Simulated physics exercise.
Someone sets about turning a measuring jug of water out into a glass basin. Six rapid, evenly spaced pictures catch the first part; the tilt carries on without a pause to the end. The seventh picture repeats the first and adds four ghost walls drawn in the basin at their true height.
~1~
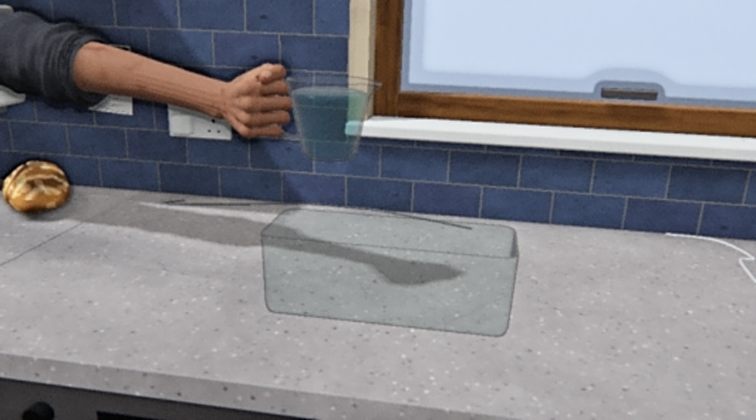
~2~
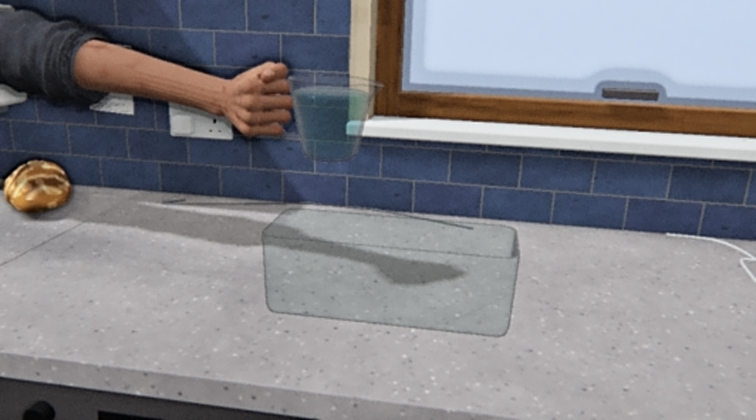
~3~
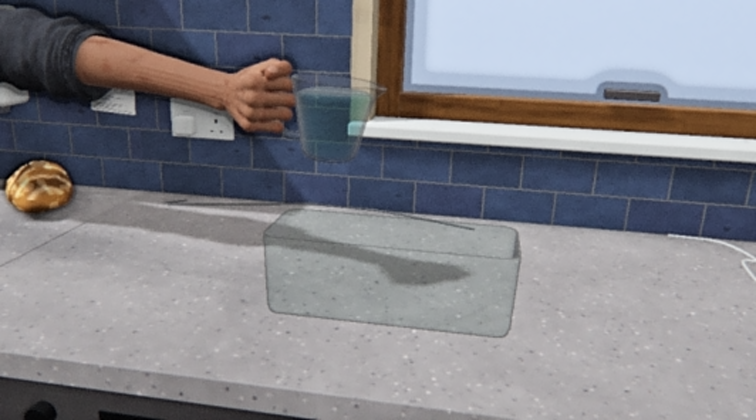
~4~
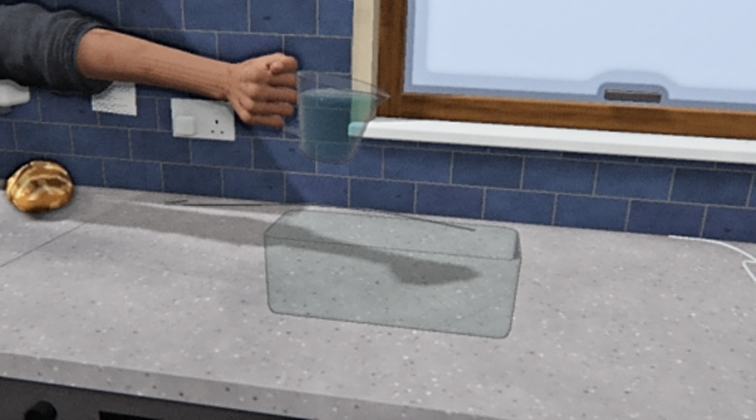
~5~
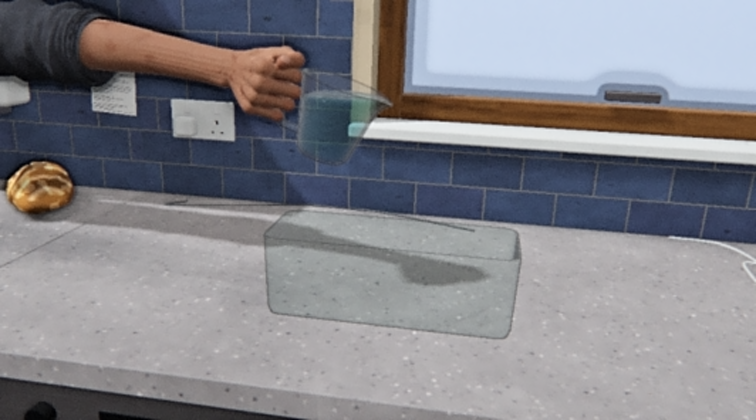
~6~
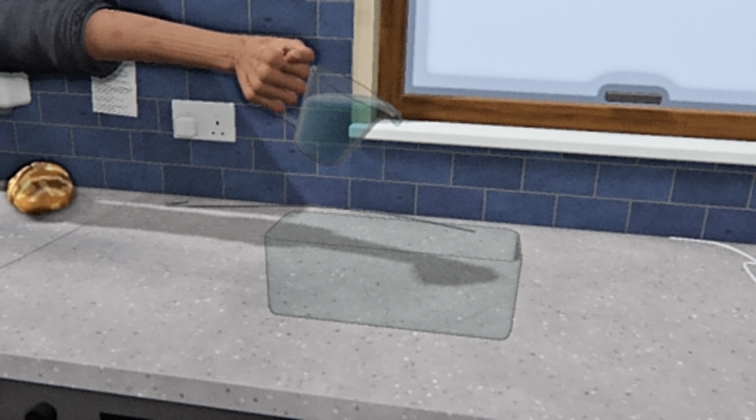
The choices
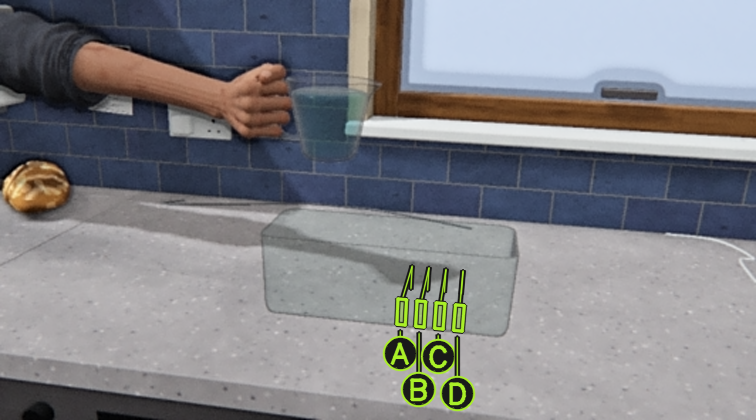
The clip opens on a hand holding a clear jug of bluish water upright above an empty glass basin on a speckled counter, with bread at the left. After barely moving, the hand gradually tilts the jug to the right, until water just reaches over its lip.
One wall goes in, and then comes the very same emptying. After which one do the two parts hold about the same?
Take B.
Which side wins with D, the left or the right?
More ends on the left.
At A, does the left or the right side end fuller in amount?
The right one.
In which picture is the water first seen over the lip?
In picture 6.
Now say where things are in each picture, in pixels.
In the first picture, upright, lip at (380, 85); basin from (266, 309) to (508, 335); nothing has left yet.
In the second picture, upright, lip at (382, 86); nothing has left yet.
In the third picture, tipped about 5°, lip at (385, 90); nothing has left yet.
In the fourth picture, tipped about 10°, lip at (389, 96); nothing has left yet.
In the fifth picture, tipped about 18°, lip at (391, 105); nothing has left yet.
In the sixth picture, tipped about 27°, lip at (394, 115); water is over the lip, down to (397, 123).
In lime, A at (400, 331); B at (419, 333); C at (438, 335); D at (457, 337).
With A, about 18 % ends left of the wall and 81 % right of it.
With B, about 45 % ends left of the wall and 54 % right of it.
With C, about 86 % ends left of the wall and 12 % right of it.
With D, about 92 % ends left of the wall and 6 % right of it.
